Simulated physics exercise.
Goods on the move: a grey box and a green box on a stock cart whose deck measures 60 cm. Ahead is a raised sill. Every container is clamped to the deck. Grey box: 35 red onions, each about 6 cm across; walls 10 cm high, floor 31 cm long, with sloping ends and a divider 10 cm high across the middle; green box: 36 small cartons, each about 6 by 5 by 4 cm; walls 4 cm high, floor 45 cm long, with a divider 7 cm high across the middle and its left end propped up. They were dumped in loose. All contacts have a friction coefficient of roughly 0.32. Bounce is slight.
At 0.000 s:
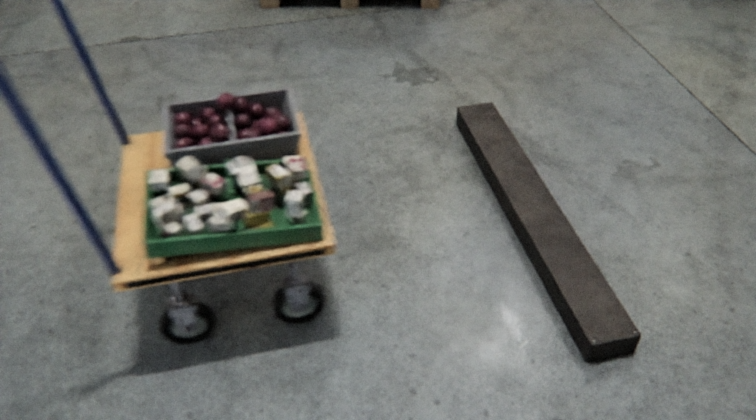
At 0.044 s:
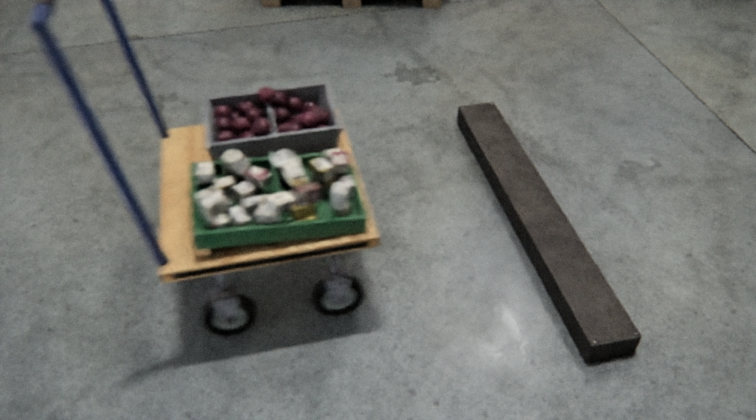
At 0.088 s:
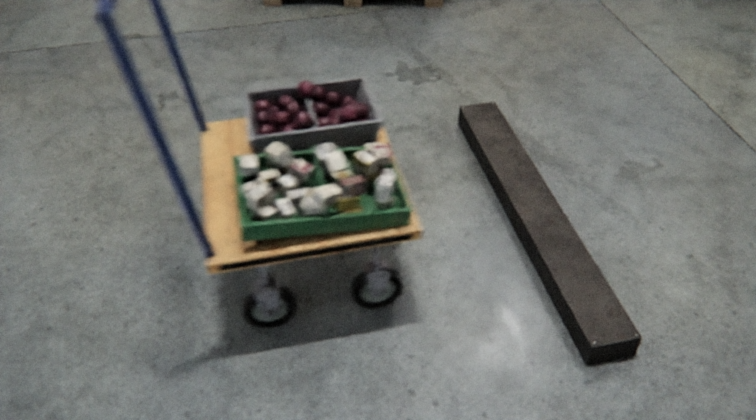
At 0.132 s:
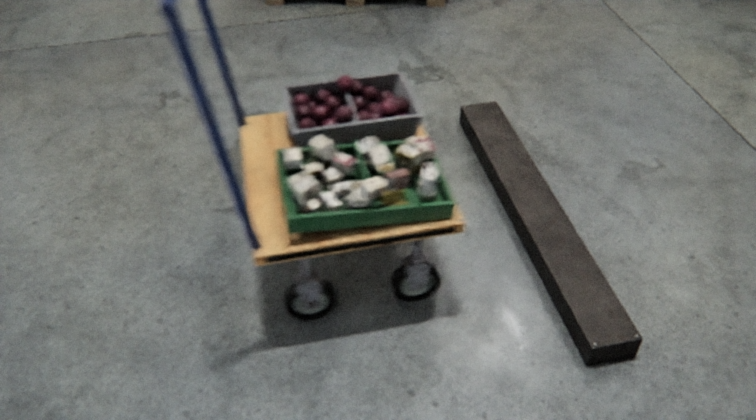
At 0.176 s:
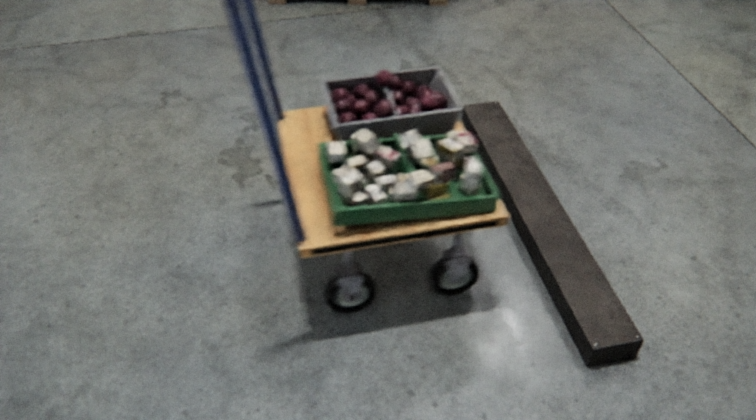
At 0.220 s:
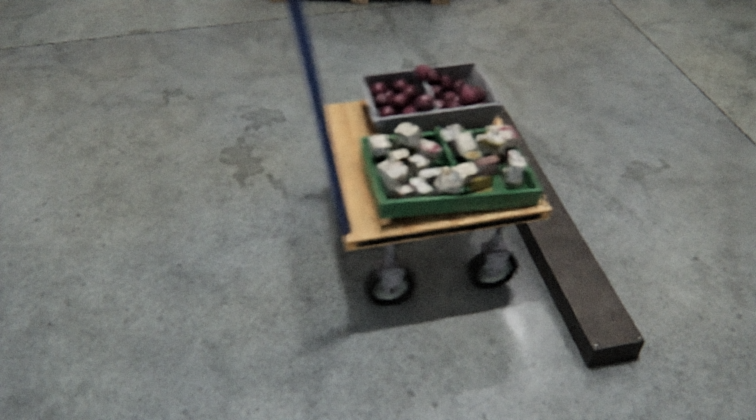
The footage shows a flat wooden cart with blue handles, carrying a grey box of dark red onions and a green box of small pale cartons, rolling steadily rightward across a concrete floor toward a long dark beam.
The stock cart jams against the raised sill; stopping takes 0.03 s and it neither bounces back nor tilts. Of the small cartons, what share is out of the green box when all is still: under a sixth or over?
It sheds more than a sixth of them.
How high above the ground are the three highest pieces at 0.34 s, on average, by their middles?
About 58 cm.
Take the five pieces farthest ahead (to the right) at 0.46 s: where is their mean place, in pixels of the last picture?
Near (679, 145).
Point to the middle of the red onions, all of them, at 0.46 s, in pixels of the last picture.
Near (468, 94).
After 0.24 s, the wheels strike.
After 0.34 s, the grey box is down by 1 of 35 and the green box is down by 5 of 36.
After 0.46 s, the grey box is down by 2 of 35 and the green box is down by 10 of 36.
After 0.69 s, the grey box is down by 2 of 35 and the green box is down by 11 of 36.
Outcome (at 1.19 s), the grey box is down by 2 of 35 and the green box is down by 11 of 36. Asked share, 11 of 36, 31 per cent.
